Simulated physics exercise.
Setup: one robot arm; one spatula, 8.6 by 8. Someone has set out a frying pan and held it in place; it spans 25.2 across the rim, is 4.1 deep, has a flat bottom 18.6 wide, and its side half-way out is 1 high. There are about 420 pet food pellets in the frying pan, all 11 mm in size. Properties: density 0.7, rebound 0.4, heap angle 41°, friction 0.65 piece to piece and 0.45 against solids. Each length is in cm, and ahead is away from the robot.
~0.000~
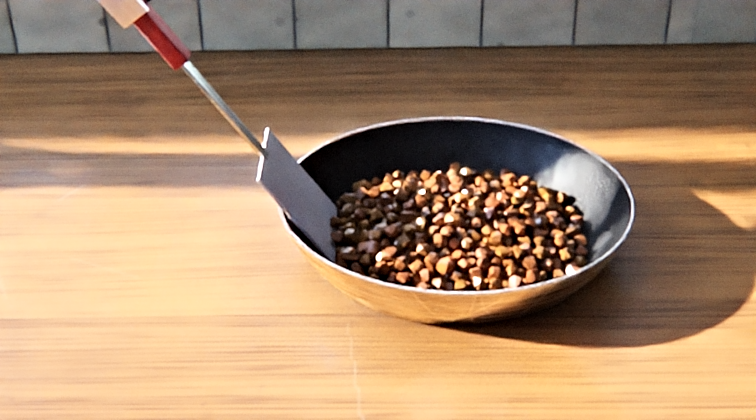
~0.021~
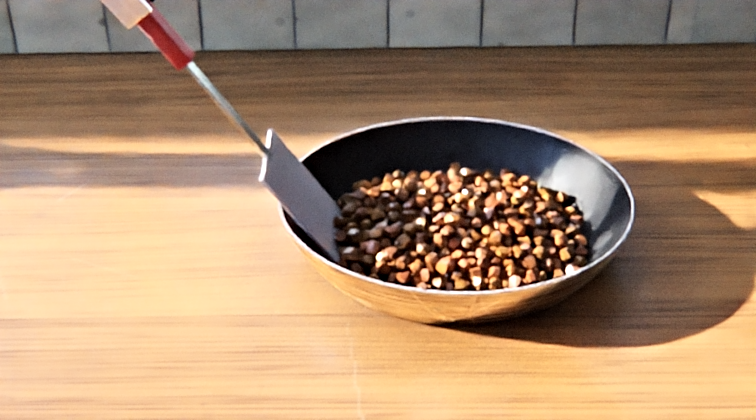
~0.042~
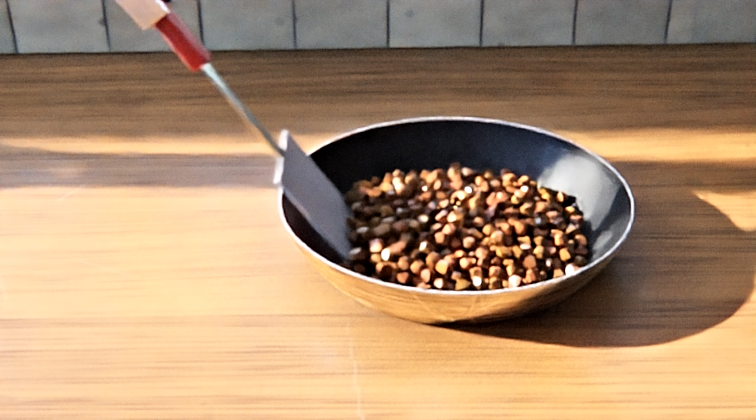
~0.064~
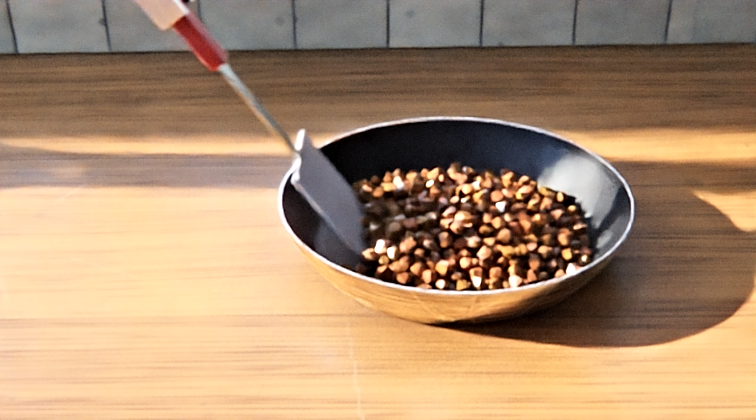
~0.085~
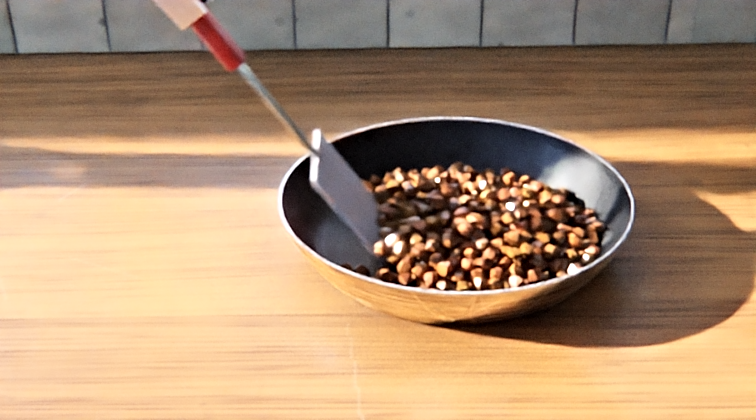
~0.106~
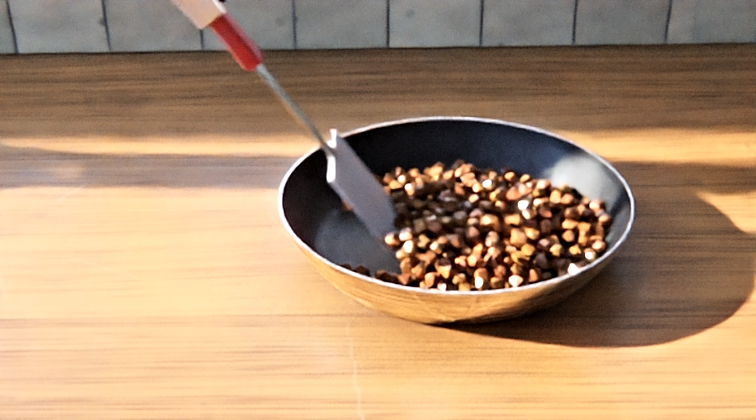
To begin with, a spatula with a red-and-pale handle rests against the left side of a pile of brown pellets in a frying pan on a wooden surface. The spatula then slides rightward through the pan, pushing the pellets toward the right side and exposing some dark pan bottom behind it.
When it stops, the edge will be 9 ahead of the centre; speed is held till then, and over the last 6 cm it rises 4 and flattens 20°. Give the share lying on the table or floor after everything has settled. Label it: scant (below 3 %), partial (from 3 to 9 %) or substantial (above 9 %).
Substantial (above 9 %).
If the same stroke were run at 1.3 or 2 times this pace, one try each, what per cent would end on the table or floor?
First try around 20 %, second try around 25 %.
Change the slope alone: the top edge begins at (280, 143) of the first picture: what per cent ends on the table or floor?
About 15 per cent.
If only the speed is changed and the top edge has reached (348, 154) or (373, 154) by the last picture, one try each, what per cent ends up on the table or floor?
First try about 20 %, second try about 20 %.
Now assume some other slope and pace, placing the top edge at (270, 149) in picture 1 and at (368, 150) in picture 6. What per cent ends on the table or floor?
Around 15 per cent finishes there.
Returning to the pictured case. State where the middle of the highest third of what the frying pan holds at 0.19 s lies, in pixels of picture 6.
Roughly at pixel (551, 212).
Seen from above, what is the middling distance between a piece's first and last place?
Roughly 6 cm.
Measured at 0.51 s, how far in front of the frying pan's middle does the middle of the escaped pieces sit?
I'd say some 14 centimetres.
After 0.19 s, sloping 55°, highest piece 5 above the table; 424 in the frying pan.
After 0.27 s, sloping 47°, highest piece 6 above the table; 413 in the frying pan, 11 on the blade or in flight.
After 0.51 s, sloping 35°, highest piece 6 above the table; 367 in the frying pan, 51 on the table or floor, 6 on the blade or in flight.
After 1.56 s, sloping 35°, highest piece 5 above the table; 366 in the frying pan, 58 on the table or floor.
At rest, 366 in the frying pan, 58 on the table or floor. That is 14 % on the table or floor.
